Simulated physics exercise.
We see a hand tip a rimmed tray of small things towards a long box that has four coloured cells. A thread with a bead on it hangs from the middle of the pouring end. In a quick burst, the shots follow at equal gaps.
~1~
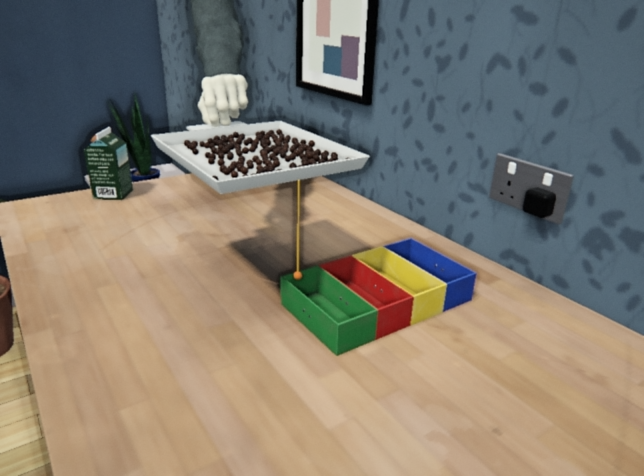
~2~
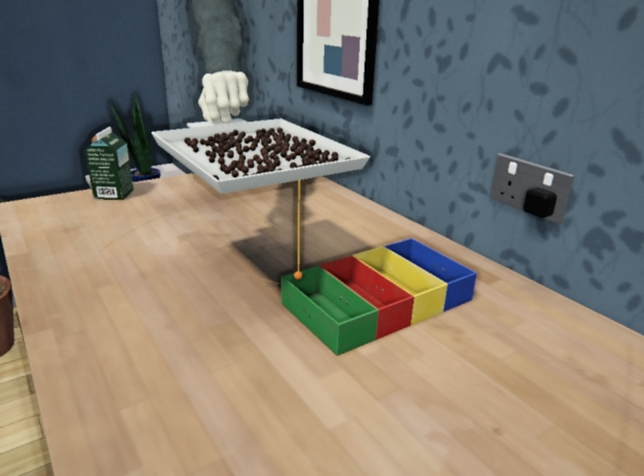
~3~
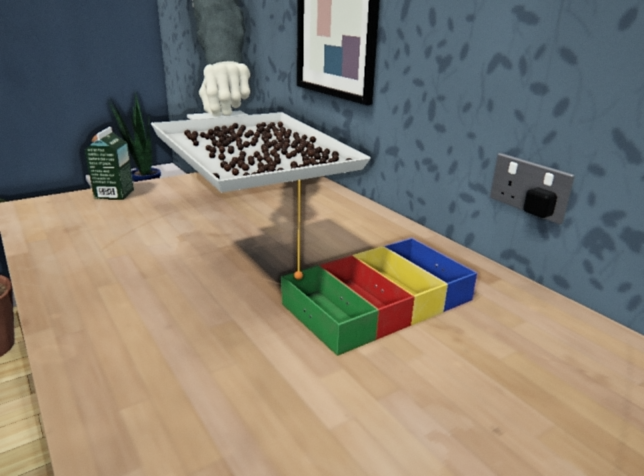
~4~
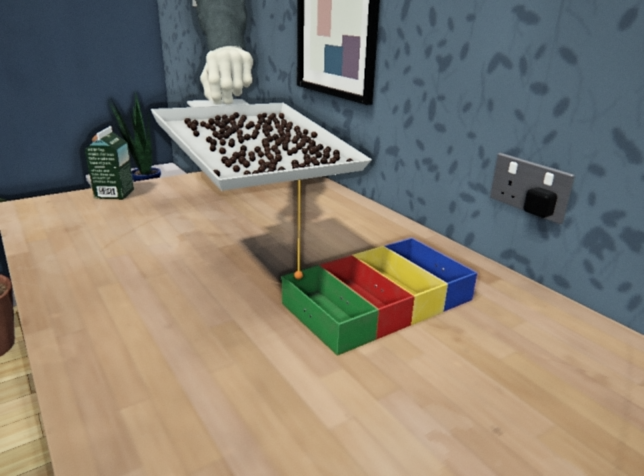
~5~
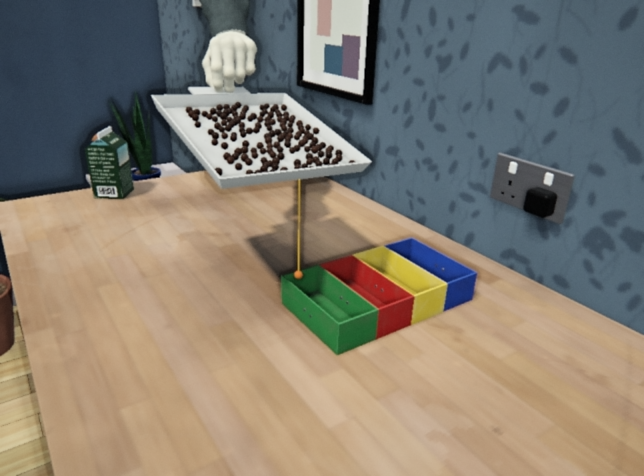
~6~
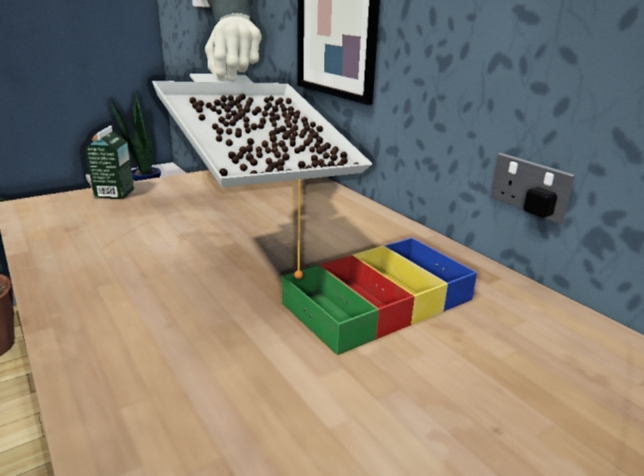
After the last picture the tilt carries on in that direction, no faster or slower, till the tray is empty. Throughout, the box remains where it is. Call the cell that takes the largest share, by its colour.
Most goes to the red cell.
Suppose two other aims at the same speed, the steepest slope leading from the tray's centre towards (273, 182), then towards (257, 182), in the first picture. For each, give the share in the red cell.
In turn, 0 percent and then 0 percent.
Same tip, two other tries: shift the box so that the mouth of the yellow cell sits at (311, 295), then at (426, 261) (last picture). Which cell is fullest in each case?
One: The blue one. Two: That green cell.
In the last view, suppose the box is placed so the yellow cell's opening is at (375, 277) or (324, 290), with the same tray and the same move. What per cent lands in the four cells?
First 100 %, then 80 %.
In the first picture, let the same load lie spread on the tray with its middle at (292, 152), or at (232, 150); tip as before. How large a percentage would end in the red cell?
About 50 and 40 per cent.
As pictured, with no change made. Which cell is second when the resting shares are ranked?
The runner-up is green.
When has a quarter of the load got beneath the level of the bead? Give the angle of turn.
I'd say close to 70 degrees.
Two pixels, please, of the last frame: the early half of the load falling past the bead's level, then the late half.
I'd say close to (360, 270) at first and close to (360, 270) later on.
Just after the last frame, tray tipped steeply; roughly two thirds on the tray; about a tenth in the red cell; just a few in the green cell; just a few in the yellow cell; roughly a quarter falling or outside the box.
A moment on, tray tipped past a quarter turn; roughly half in the red cell; roughly a quarter in the green cell; about a tenth in the yellow cell; just a few in the blue cell; about a tenth falling or outside the box.
Further on, tray tipped past a quarter turn; roughly half in the red cell; roughly a quarter in the green cell; about a tenth in the yellow cell; just a few in the blue cell; about a tenth falling or outside the box.
When it is over, tray tipped past a quarter turn; roughly half in the red cell; roughly a quarter in the green cell; about a tenth in the yellow cell; just a few in the blue cell; about a tenth outside the box.
